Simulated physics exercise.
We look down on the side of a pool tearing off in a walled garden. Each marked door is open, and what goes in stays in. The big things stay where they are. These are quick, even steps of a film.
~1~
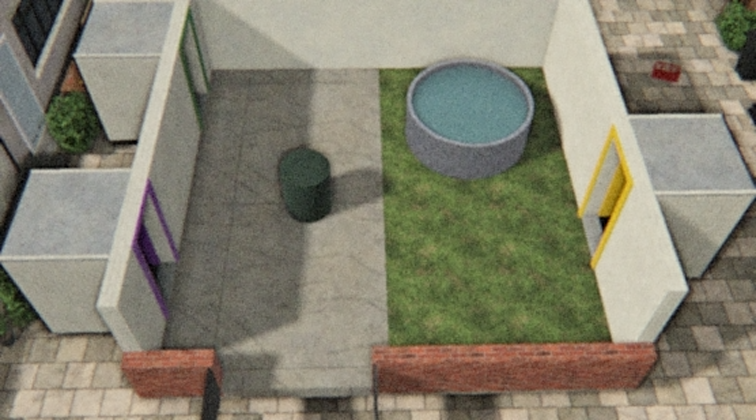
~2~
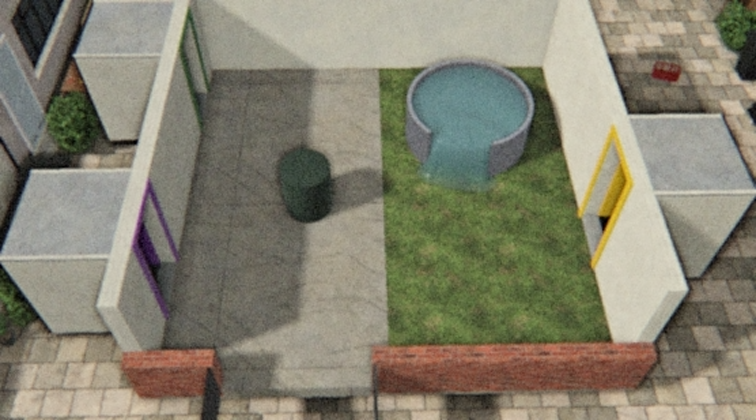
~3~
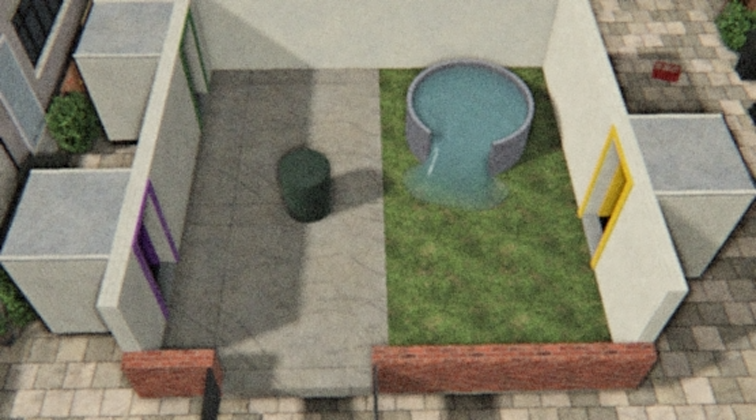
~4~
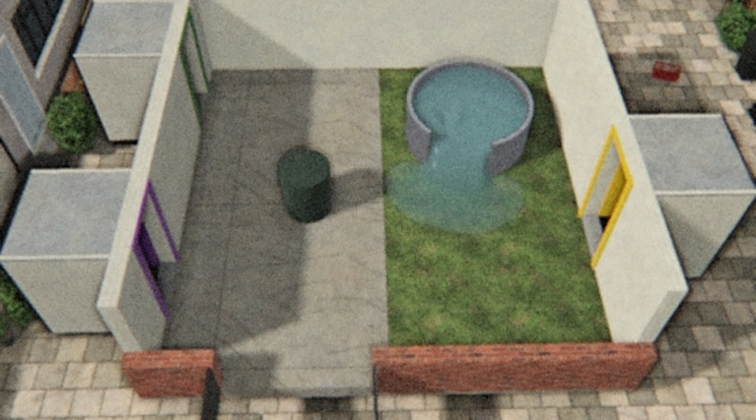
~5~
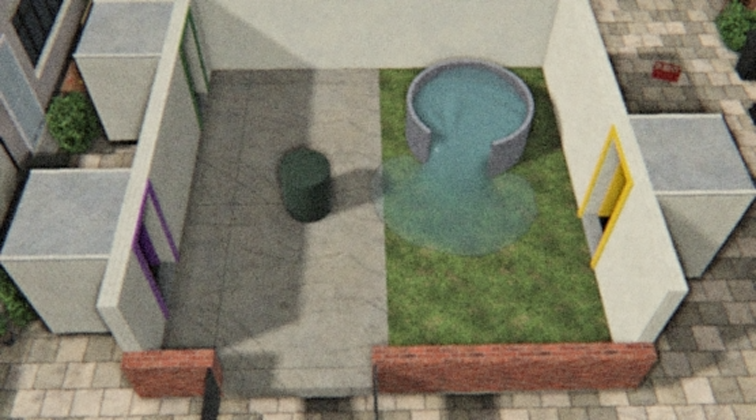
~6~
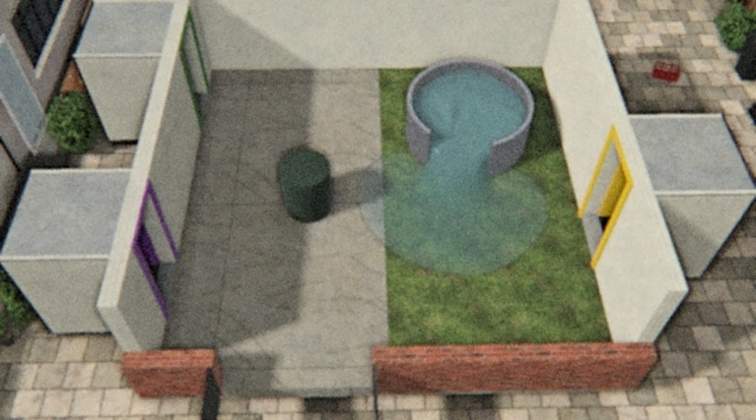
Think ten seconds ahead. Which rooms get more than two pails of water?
In the end: The yellow door admits no more than that; the green door admits no more than that; the purple door lets in a lot.
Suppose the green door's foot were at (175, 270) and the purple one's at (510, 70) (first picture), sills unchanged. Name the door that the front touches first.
That is the one in yellow.
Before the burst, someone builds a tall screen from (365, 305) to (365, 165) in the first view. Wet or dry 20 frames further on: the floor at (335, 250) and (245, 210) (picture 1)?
As listed: Not flooded, not flooded.
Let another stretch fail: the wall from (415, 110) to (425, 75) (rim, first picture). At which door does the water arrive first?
That is the green door.
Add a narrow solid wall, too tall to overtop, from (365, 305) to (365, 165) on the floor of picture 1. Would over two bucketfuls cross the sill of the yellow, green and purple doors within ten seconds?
My reading: Yellow door is under; green door keeps below it; purple door is under.
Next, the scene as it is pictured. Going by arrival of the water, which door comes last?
It is the door marked green.
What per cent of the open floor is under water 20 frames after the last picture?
Some 55 per cent.
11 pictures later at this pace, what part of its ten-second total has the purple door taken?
About 0 per cent.
A moment on, water covers 30 % of the floor; the yellow door not reached, the green door not reached, the purple door not reached.
Next, water covers 45 % of the floor; the yellow door wet at the sill, nothing in, the green door not reached, the purple door not reached.
Then, water covers 55 % of the floor; the yellow door wet at the sill, nothing in, the green door not reached, the purple door under two buckets in.
Later, water covers 60 % of the floor; the yellow door wet at the sill, nothing in, the green door not reached, the purple door over two buckets in.
In the end, water covers 90 % of the floor; the yellow door wet at the sill, nothing in, the green door wet at the sill, nothing in, the purple door over two buckets in.
